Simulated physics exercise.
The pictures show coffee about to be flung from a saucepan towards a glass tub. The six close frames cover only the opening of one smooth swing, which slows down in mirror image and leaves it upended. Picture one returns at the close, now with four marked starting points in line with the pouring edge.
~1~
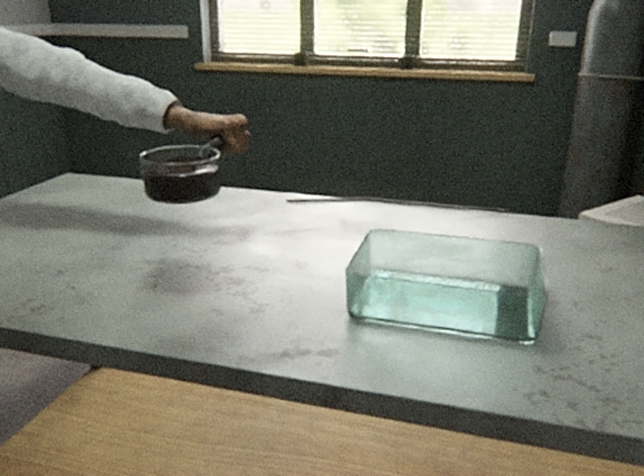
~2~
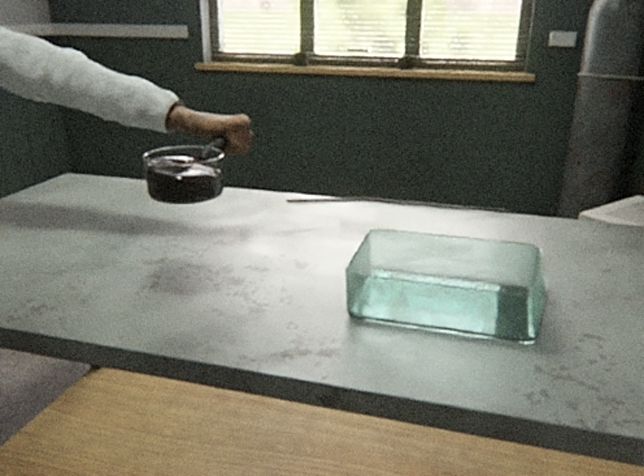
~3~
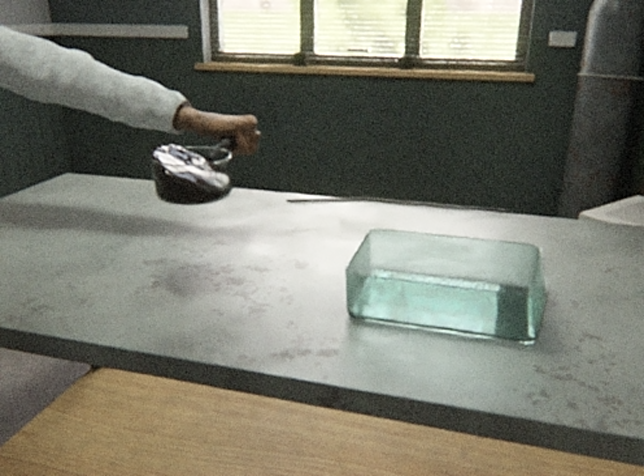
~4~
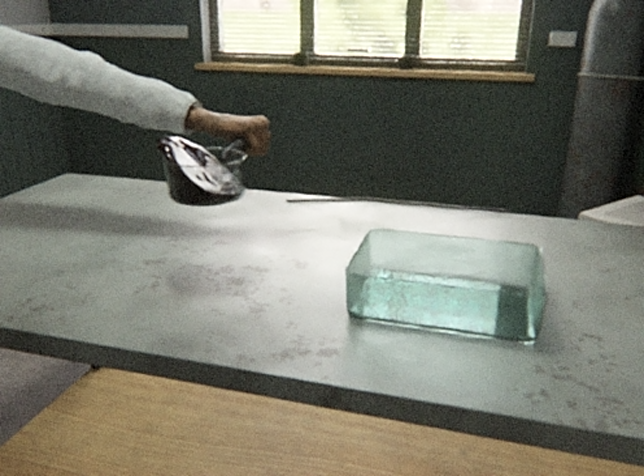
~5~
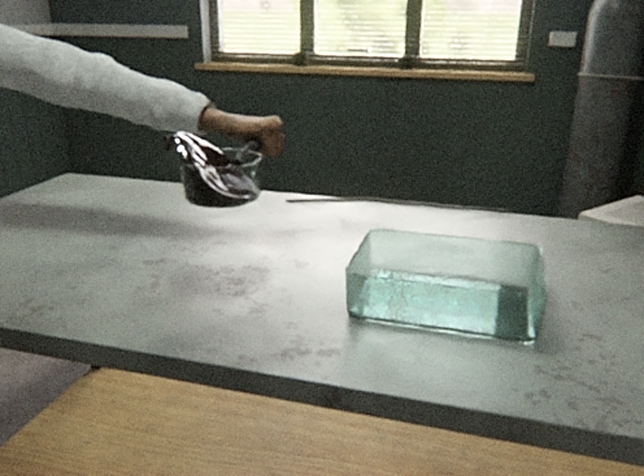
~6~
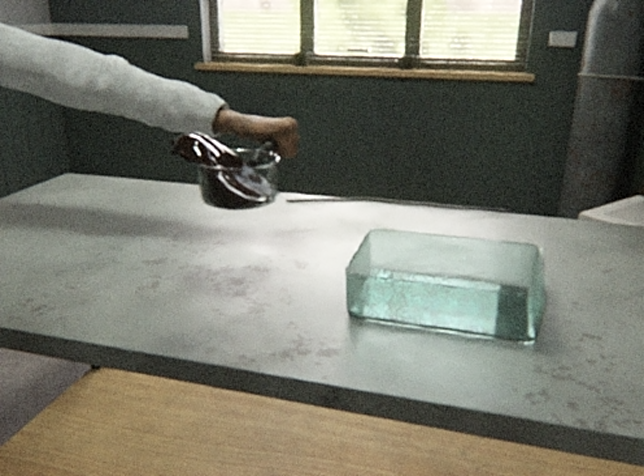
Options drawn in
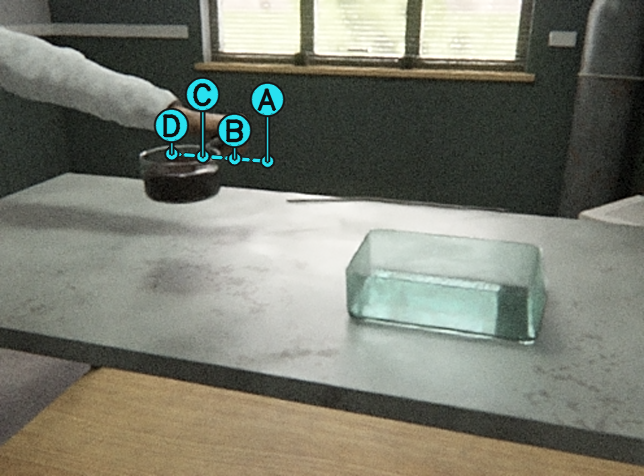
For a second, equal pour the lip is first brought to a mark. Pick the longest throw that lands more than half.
Use place A.
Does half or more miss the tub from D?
Yes, it does.
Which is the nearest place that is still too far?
That would be B.
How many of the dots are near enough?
One.
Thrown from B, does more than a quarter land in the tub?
Yes.
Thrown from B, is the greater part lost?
Yes, it does.
In cyan, A at (267, 161); B at (234, 158); C at (202, 156); D at (171, 153).
Choosing A, about 73 % lands in the tub, 19 % falls short and 8 % goes beside or beyond.
Choosing B, about 35 % lands in the tub, 59 % falls short and 6 % goes beside or beyond.
Choosing C, about 15 % lands in the tub, 83 % falls short.
Choosing D, about 4 % lands in the tub, 96 % falls short.
